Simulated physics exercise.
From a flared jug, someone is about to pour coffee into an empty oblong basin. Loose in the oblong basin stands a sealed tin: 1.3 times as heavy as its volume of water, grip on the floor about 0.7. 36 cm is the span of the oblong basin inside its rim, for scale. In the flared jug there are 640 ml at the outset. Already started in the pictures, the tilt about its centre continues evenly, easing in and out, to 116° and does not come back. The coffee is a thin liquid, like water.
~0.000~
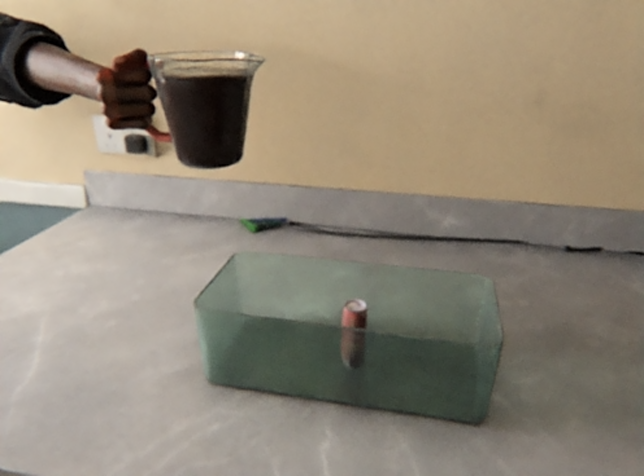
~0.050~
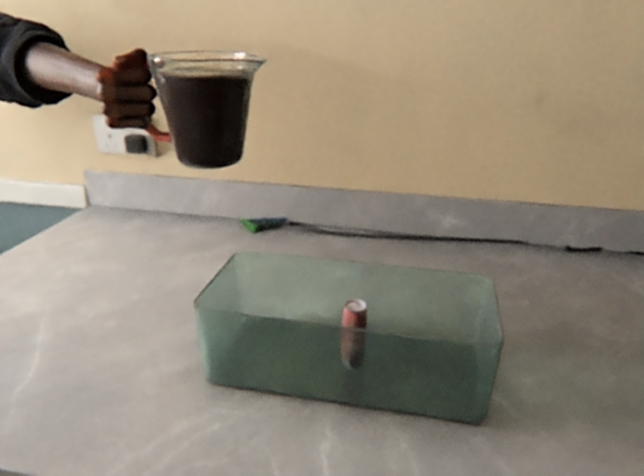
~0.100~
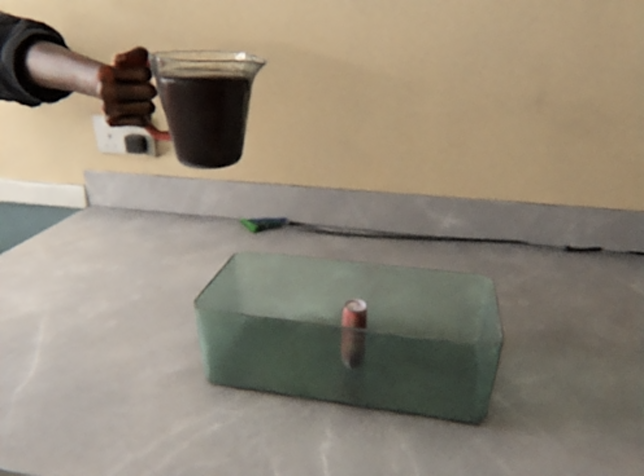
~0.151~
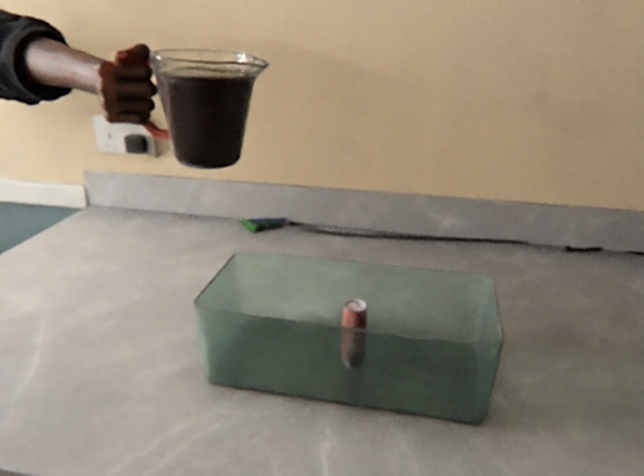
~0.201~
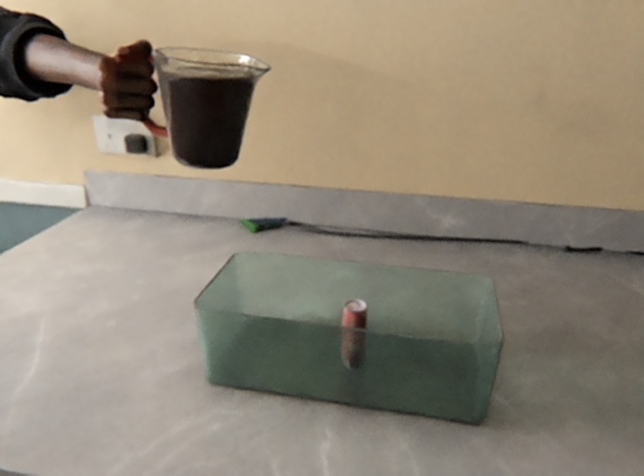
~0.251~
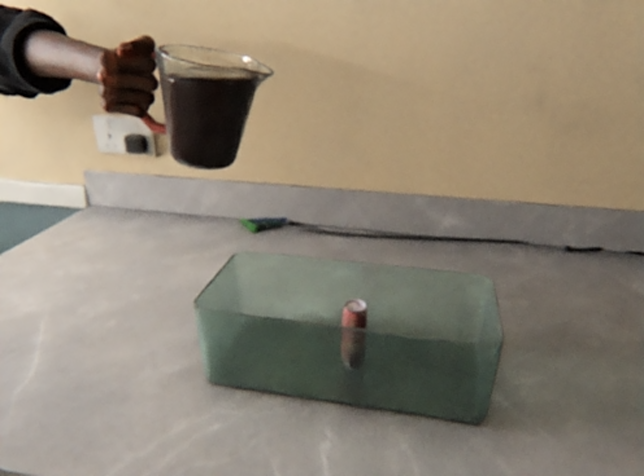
On a grey countertop, a hand held a clear jug of dark coffee above and to the left of an empty glass basin with a small tin standing inside, then slowly tilted it slightly rightward.
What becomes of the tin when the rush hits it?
It won't make it through.
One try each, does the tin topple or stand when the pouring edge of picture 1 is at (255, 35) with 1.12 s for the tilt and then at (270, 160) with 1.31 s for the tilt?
Trial 1 - tin tips; trial 2 - tin stays standing.
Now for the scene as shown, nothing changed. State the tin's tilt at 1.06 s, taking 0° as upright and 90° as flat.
I'd put it at close to 5 degrees off upright.
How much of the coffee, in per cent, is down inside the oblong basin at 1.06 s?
My estimate is about 66 percent.
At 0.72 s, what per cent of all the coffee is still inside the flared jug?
I'd estimate some 72 % remains.
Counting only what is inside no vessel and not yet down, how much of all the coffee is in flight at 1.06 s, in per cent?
It comes to some 24 percent of the total.
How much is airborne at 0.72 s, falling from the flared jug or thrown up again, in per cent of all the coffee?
Roughly 24 percent.
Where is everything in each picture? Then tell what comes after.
In the first picture, it leans 0°; its right rim is at (265, 59); the coffee meets the walls at (164, 70) and (251, 74); the oblong basin's rim runs from (216, 277) to (497, 309); the tin's top is at (355, 308).
In the second picture, it leans 0°; its right rim is at (265, 59); the coffee meets the walls at (165, 70) and (251, 73).
In the third picture, it leans 2°; its right rim is at (267, 61); the coffee meets the walls at (165, 70) and (252, 75).
In the fourth picture, it leans 4°; its right rim is at (268, 64); the coffee meets the walls at (166, 70) and (254, 76).
In the fifth picture, it leans 7°; its right rim is at (271, 68); the coffee meets the walls at (169, 71) and (256, 76).
In the sixth picture, it leans 10°; its right rim is at (273, 73); the coffee meets the walls at (170, 72) and (260, 76).
By 0.72 s the tilt is 67° and 71 per cent is still to pour; the tin stands where it began.
By 1.06 s the tilt is 106° and 11 per cent is still to pour; the tin leans 5°.
By 1.42 s the tilt is 116° and 0 per cent is still to pour; the tin lies on its side.
By 1.81 s the tilt is 116° and 0 per cent is still to pour; the tin lies on its side.
At rest the tin lies on its side.
